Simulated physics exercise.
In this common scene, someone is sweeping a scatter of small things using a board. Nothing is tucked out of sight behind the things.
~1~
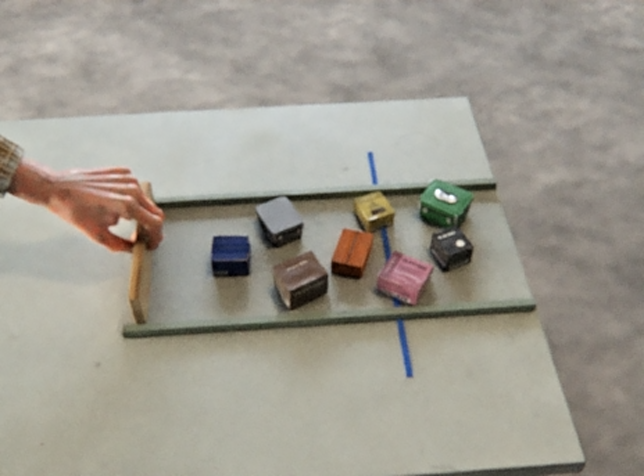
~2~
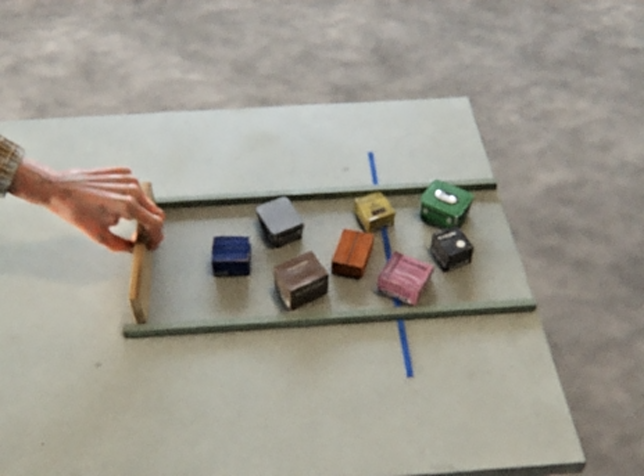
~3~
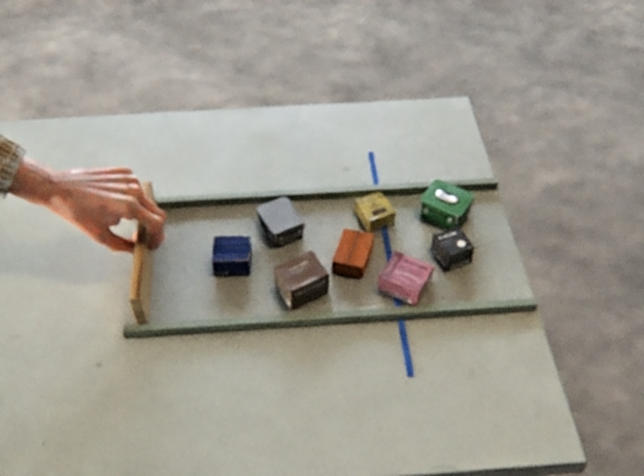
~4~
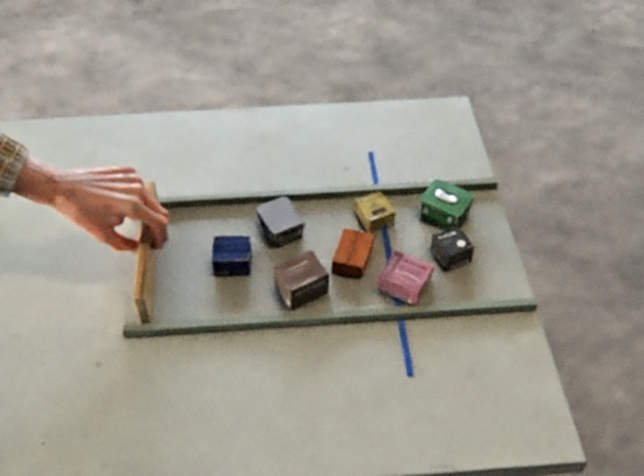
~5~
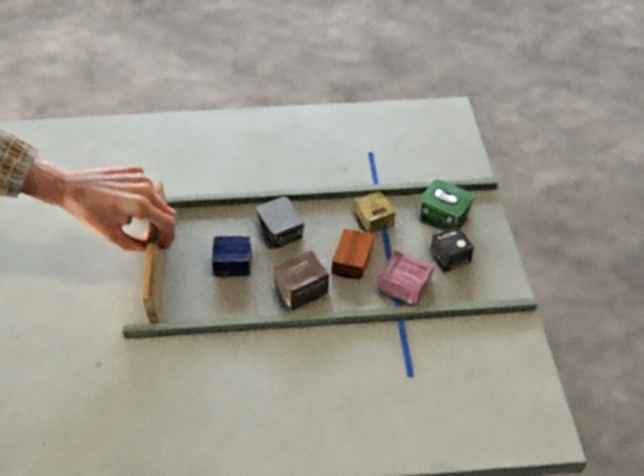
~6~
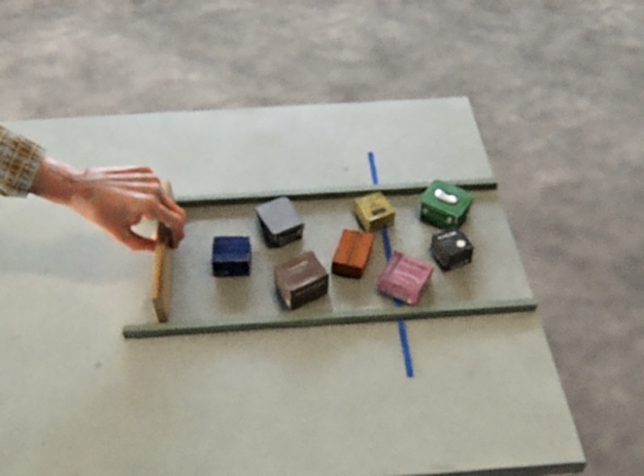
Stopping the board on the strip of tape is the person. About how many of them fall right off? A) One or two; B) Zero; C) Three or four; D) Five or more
B, zero.
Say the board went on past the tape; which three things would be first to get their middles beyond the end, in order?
Earliest first - black box, green case, pink box.
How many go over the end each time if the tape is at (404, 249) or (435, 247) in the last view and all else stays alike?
Down on the floor: 0 and 1.
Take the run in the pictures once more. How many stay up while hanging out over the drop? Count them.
Overhang count: 0.
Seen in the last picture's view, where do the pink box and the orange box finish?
Result: One at about (460, 282), the other at about (441, 248).
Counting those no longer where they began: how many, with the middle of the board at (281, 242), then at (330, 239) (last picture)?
I make it 3 at the first spot and 6 at the other.
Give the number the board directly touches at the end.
The count in contact is 3.
A little later, none off yet; green case at rest near (446, 206); black box at rest near (452, 248); pink box at rest near (405, 278).
Next, none off yet; green case at rest near (446, 206); black box at rest near (452, 248); pink box shifted a little near (427, 280).
When it is over, the number that fall off is zero.
